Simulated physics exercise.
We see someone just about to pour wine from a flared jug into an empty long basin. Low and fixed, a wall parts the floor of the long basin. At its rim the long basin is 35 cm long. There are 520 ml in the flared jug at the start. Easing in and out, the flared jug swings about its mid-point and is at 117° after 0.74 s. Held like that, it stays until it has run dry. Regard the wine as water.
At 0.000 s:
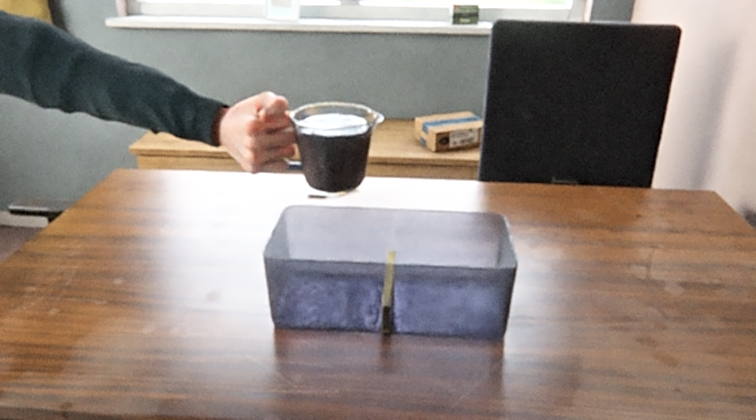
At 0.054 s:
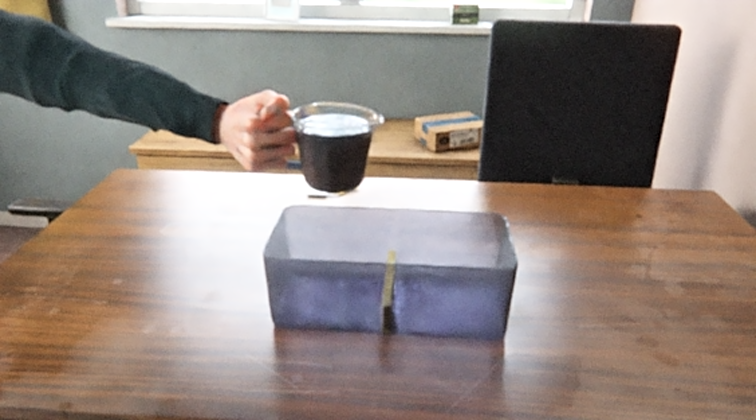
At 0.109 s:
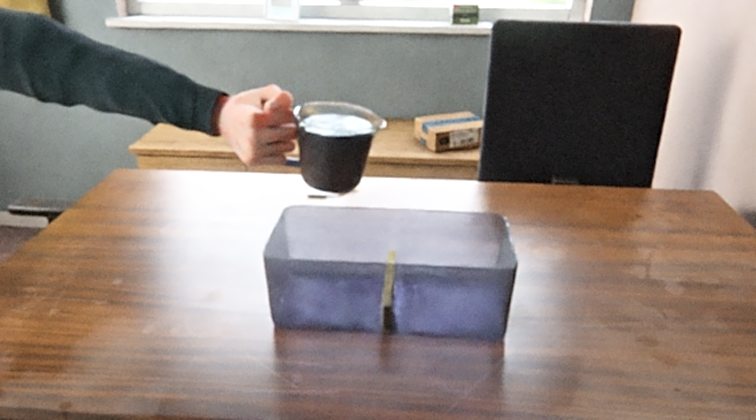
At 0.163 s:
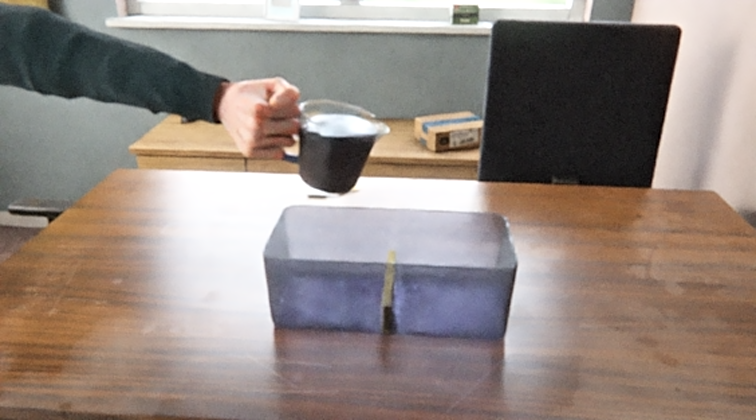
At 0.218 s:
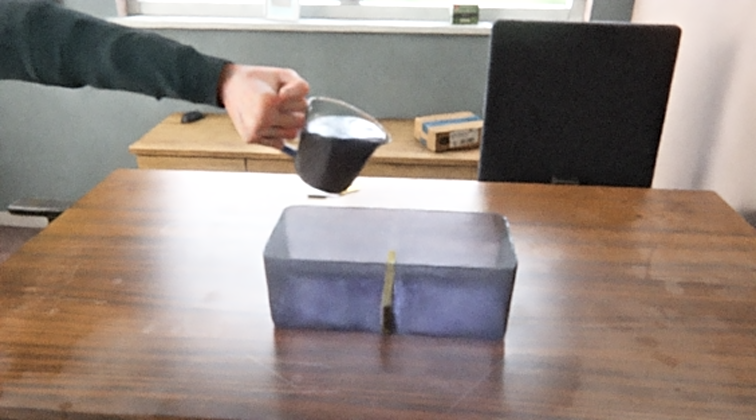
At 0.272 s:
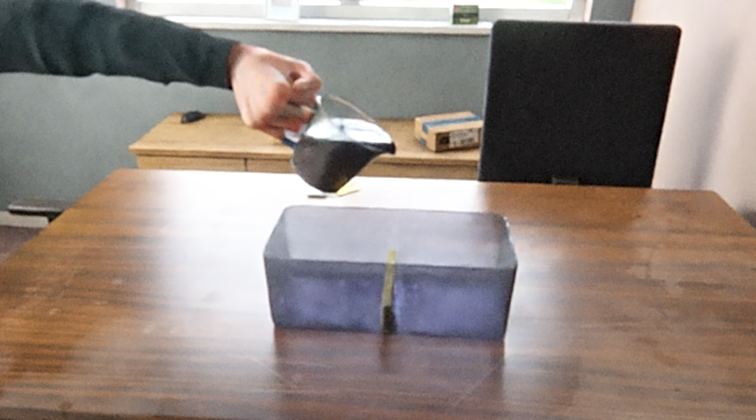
The video shows a hand holding a clear jug of dark liquid above a long, translucent basin with a low dividing wall on a wooden table, then gradually tilting the jug to the right until the liquid reaches its rim.
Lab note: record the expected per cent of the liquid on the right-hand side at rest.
Expected right-hand share: 87 per cent.
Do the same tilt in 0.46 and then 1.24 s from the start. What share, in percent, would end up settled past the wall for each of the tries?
75 then 90 %.
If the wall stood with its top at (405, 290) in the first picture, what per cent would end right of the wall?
That would be about 65 in a hundred, I'd say.
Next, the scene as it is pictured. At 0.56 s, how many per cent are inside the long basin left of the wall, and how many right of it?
Left roughly 0, right roughly 38.
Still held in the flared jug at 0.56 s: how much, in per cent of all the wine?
I reckon about 34 in a hundred is still held.
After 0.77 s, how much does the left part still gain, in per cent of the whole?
Close to 4% of the whole.
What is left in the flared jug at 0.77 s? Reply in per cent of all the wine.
I reckon near 1 per cent still sits there.
By 0.56 s the tilt is 101° and 34 per cent is still to pour, 0 is left of the wall and 38 right of it.
By 0.77 s the tilt is 117° and 1 per cent is still to pour, 8 is left of the wall and 87 right of it.
By 1.00 s the tilt is 117° and 0 per cent is still to pour, 12 is left of the wall and 87 right of it.
By 1.24 s the tilt is 117° and 0 per cent is still to pour, 12 is left of the wall and 87 right of it.
At rest 13 per cent lies left of the wall, 87 right of it and 1 outside.
